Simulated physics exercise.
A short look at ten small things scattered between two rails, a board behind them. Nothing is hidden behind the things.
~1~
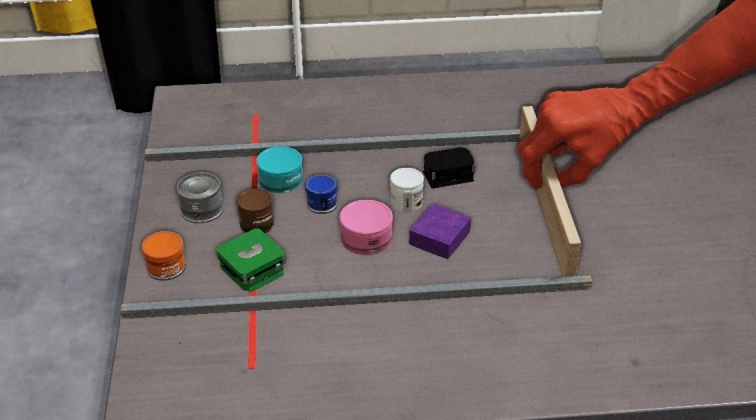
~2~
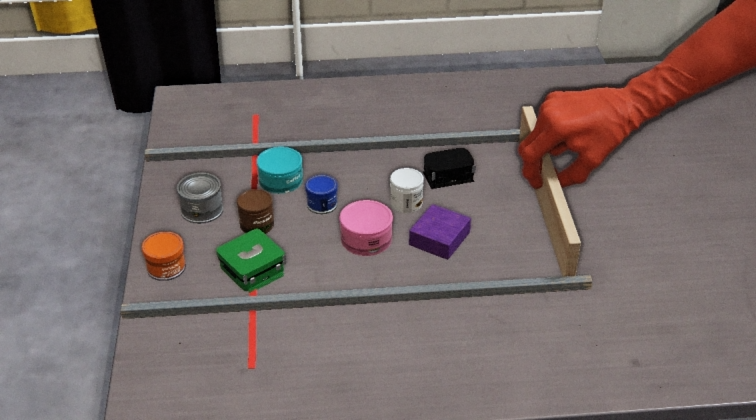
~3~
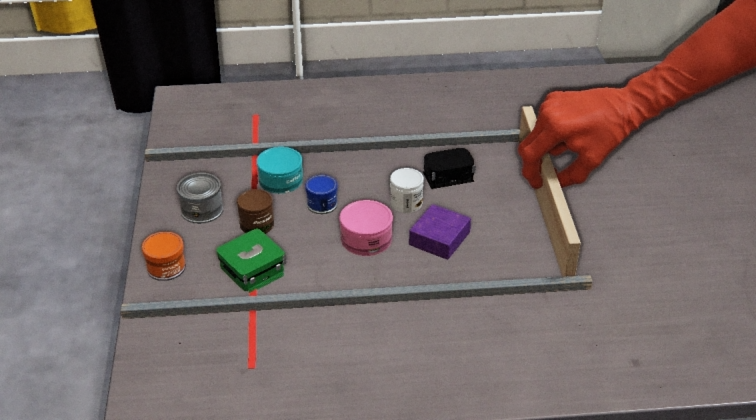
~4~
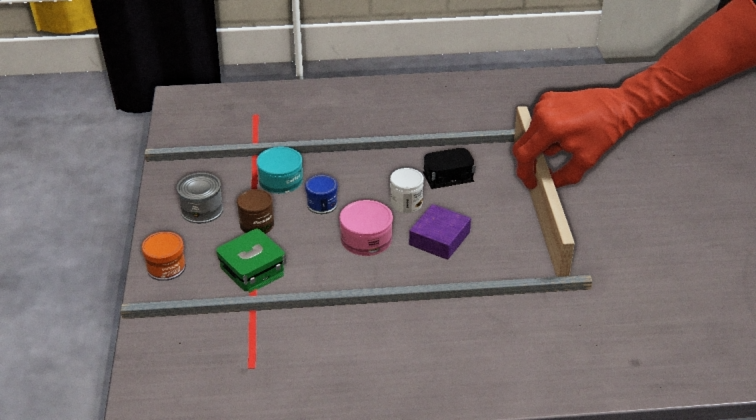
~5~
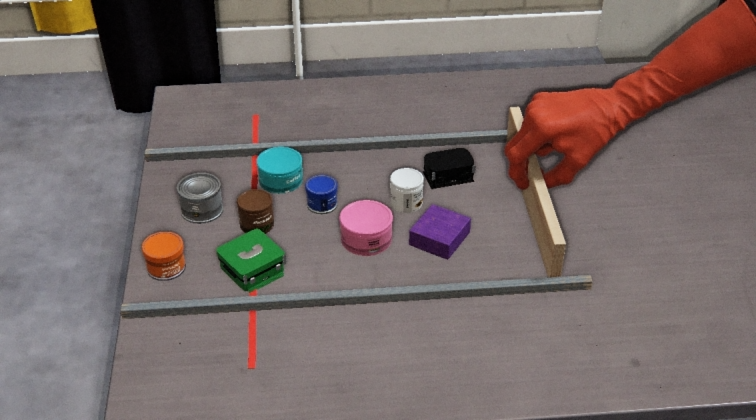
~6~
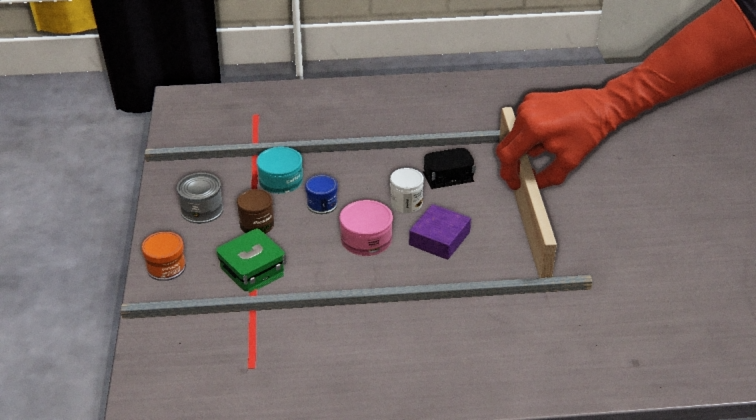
The video shows a red-gloved hand holding a wooden board at the right of ten small containers and blocks scattered between two rails, with a red line beneath; the hand stays still, then slides the board slightly left.
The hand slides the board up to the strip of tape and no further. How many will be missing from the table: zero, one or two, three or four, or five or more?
As it turns out, the number that fall off is zero.
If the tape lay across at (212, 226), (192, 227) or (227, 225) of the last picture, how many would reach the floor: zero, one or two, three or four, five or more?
One after another: 1 or 2; 5 or more; just one or two.
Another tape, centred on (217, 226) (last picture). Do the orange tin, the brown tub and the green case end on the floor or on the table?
The orange tin comes down; the brown tub is kept; the green case remains up.
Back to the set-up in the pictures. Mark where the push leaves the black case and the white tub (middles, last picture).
Near (231, 176) and (237, 212).
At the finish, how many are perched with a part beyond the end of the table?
It comes to 1.
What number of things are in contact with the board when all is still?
4 of them.
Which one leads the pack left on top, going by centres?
It is the orange tin.
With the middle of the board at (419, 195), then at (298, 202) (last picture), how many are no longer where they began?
4 and 9.
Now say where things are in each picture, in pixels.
The first frame shows orange tin (164, 256); grey pot (201, 198); green case (251, 261); board (547, 188); tape (254, 223).
The second frame shows grey pot (201, 198); purple block (440, 232).
The third frame shows green case (251, 262); black case (449, 168).
The fourth frame shows orange tin (164, 256); pink tub (366, 228).
The fifth frame shows grey pot (201, 198); white tub (407, 191).
The sixth frame shows orange tin (164, 256); grey pot (201, 198); green case (251, 262); board (525, 189); tape (254, 223).
A little later, none off yet; orange tin at rest near (164, 256); grey pot at rest near (201, 198); green case at rest near (251, 262).
When it is over, the number that fall off is zero.
